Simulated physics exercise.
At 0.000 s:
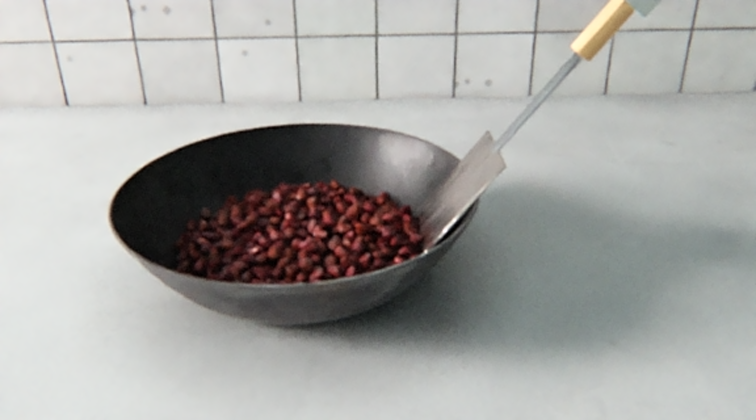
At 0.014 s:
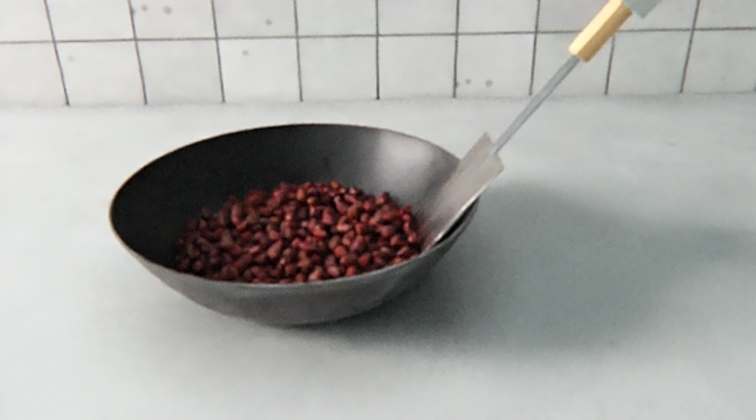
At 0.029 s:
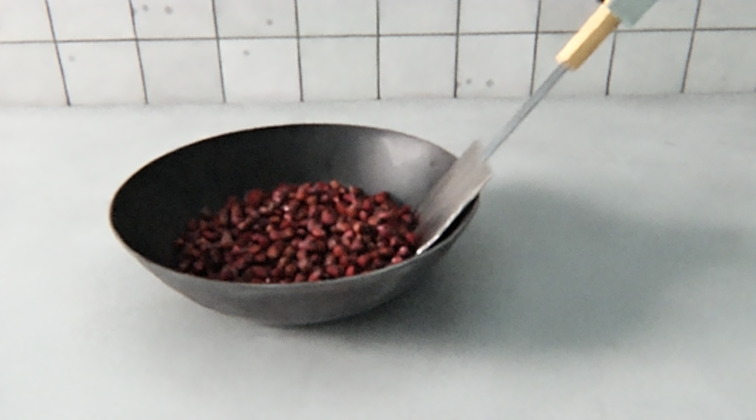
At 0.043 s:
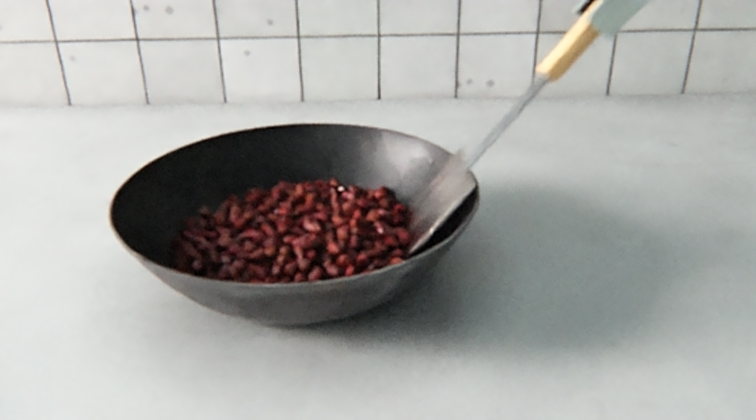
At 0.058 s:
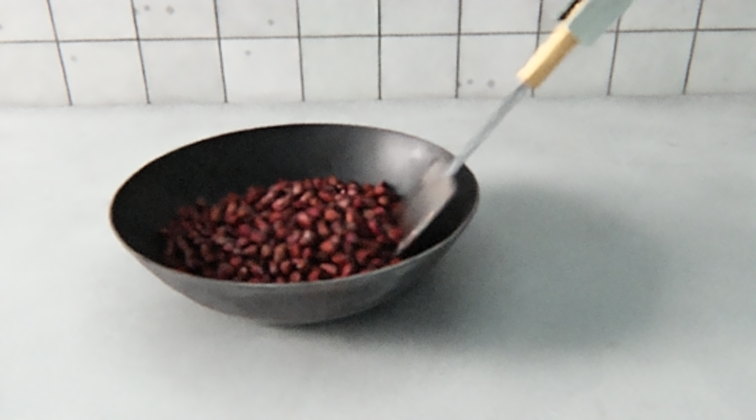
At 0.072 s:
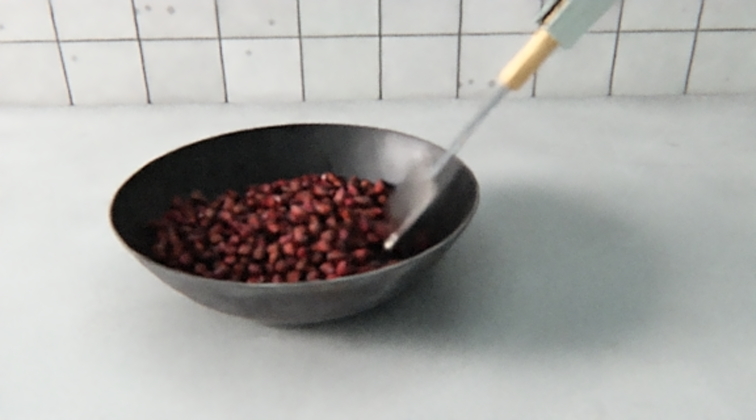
A metal paddle sliding leftward down the inside of a dark wok, pushing a pile of dark red beans to the left.
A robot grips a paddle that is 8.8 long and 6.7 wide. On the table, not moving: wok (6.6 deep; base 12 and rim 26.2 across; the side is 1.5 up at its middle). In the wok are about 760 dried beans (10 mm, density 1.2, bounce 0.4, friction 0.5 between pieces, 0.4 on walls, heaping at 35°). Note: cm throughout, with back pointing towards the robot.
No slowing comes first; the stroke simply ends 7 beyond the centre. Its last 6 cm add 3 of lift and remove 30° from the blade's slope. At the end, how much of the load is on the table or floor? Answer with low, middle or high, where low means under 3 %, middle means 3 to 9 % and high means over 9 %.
Middle.
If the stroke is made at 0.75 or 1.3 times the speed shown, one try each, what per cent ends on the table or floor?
Around 5 per cent, then around 15 per cent, would end on the table or floor.
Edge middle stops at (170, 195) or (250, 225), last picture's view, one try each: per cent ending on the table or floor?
Respectively some 25 and 0 percent end on the table or floor.
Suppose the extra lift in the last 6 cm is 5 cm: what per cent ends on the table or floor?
Result: Approx. 10 %.
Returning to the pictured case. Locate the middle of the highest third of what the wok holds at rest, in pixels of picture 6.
Somewhere near (186, 212) in the last picture.
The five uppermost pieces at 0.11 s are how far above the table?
They are around 6 cm up.
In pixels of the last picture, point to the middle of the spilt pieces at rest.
Resting centre: About (66, 277).
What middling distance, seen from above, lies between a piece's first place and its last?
Level distance of roughly 4 cm.
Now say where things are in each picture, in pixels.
Paddle top edge at (497, 147), sloping 52°; upper third of the load around (303, 231), from x 180 to 420, top at y 185; 762 in the wok, in the first picture.
Paddle top edge at (495, 149), sloping 52°; upper third of the load around (303, 231), from x 180 to 420, top at y 185, in the second picture.
Paddle top edge at (485, 156), sloping 52°; upper third of the load around (304, 231), from x 180 to 415, top at y 185, in the third picture.
Paddle top edge at (467, 166), sloping 52°; upper third of the load around (305, 231), from x 175 to 410, top at y 185, in the fourth picture.
Paddle top edge at (449, 172), sloping 52°; upper third of the load around (298, 228), from x 165 to 410, top at y 180, in the fifth picture.
Paddle top edge at (430, 174), sloping 52°; upper third of the load around (291, 226), from x 155 to 425, top at y 180; 762 in the wok, in the sixth picture.
After 0.11 s, sloping 52°, highest piece 7 above the table; 762 in the wok.
After 0.15 s, sloping 41°, highest piece 8 above the table; 762 in the wok.
After 0.37 s, sloping 22°, highest piece 8 above the table; 718 in the wok, 18 on the table or floor, 26 on the blade or in flight.
After 1.42 s, sloping 22°, highest piece 7 above the table; 717 in the wok, 45 on the table or floor.
At rest, 717 in the wok, 45 on the table or floor. That is 6 % on the table or floor.
